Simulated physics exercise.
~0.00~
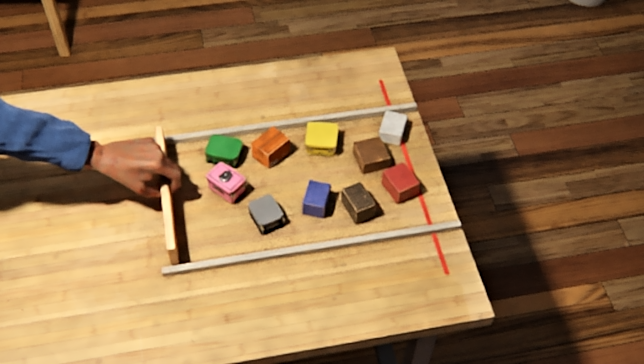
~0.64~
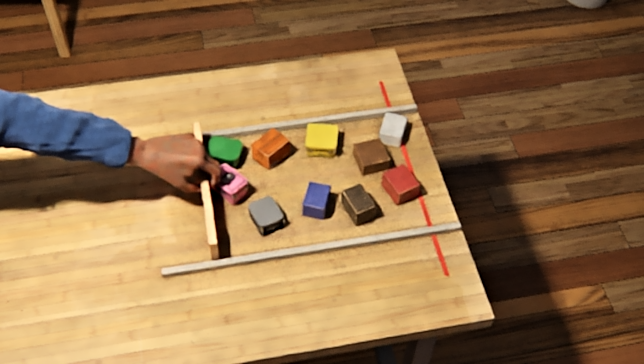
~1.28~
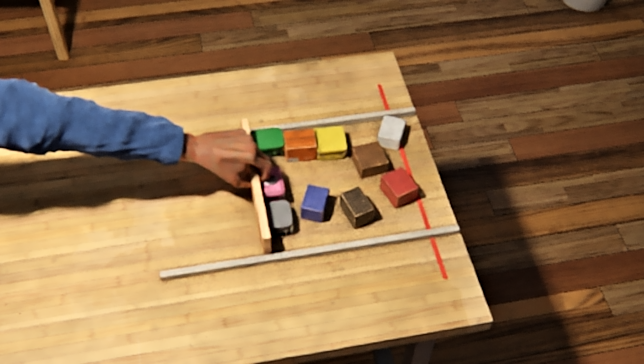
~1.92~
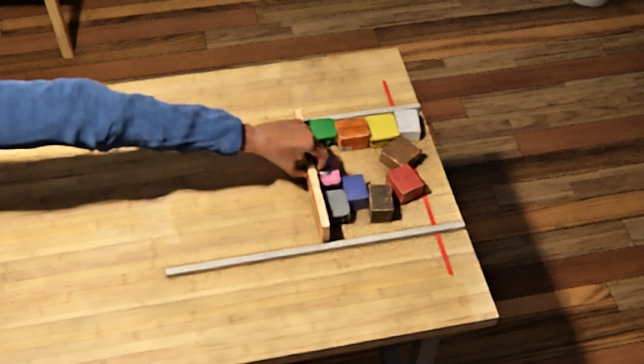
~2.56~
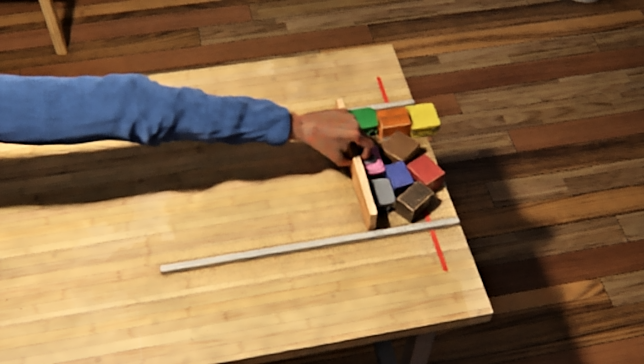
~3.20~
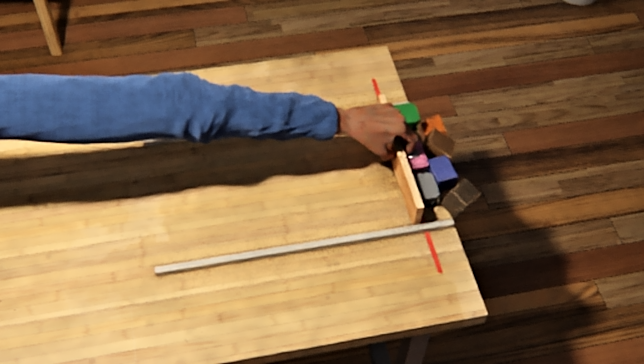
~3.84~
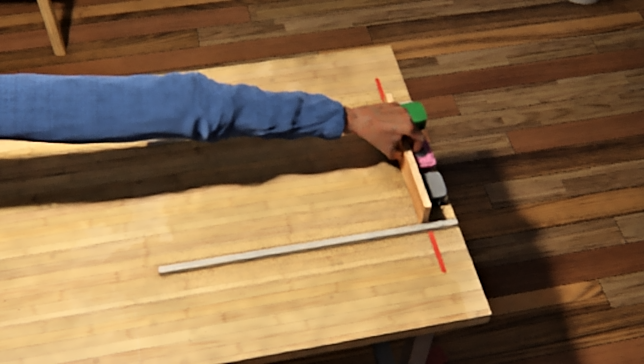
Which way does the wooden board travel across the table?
The board moves to the right, pushed by the hand toward the red tape near the table's edge.
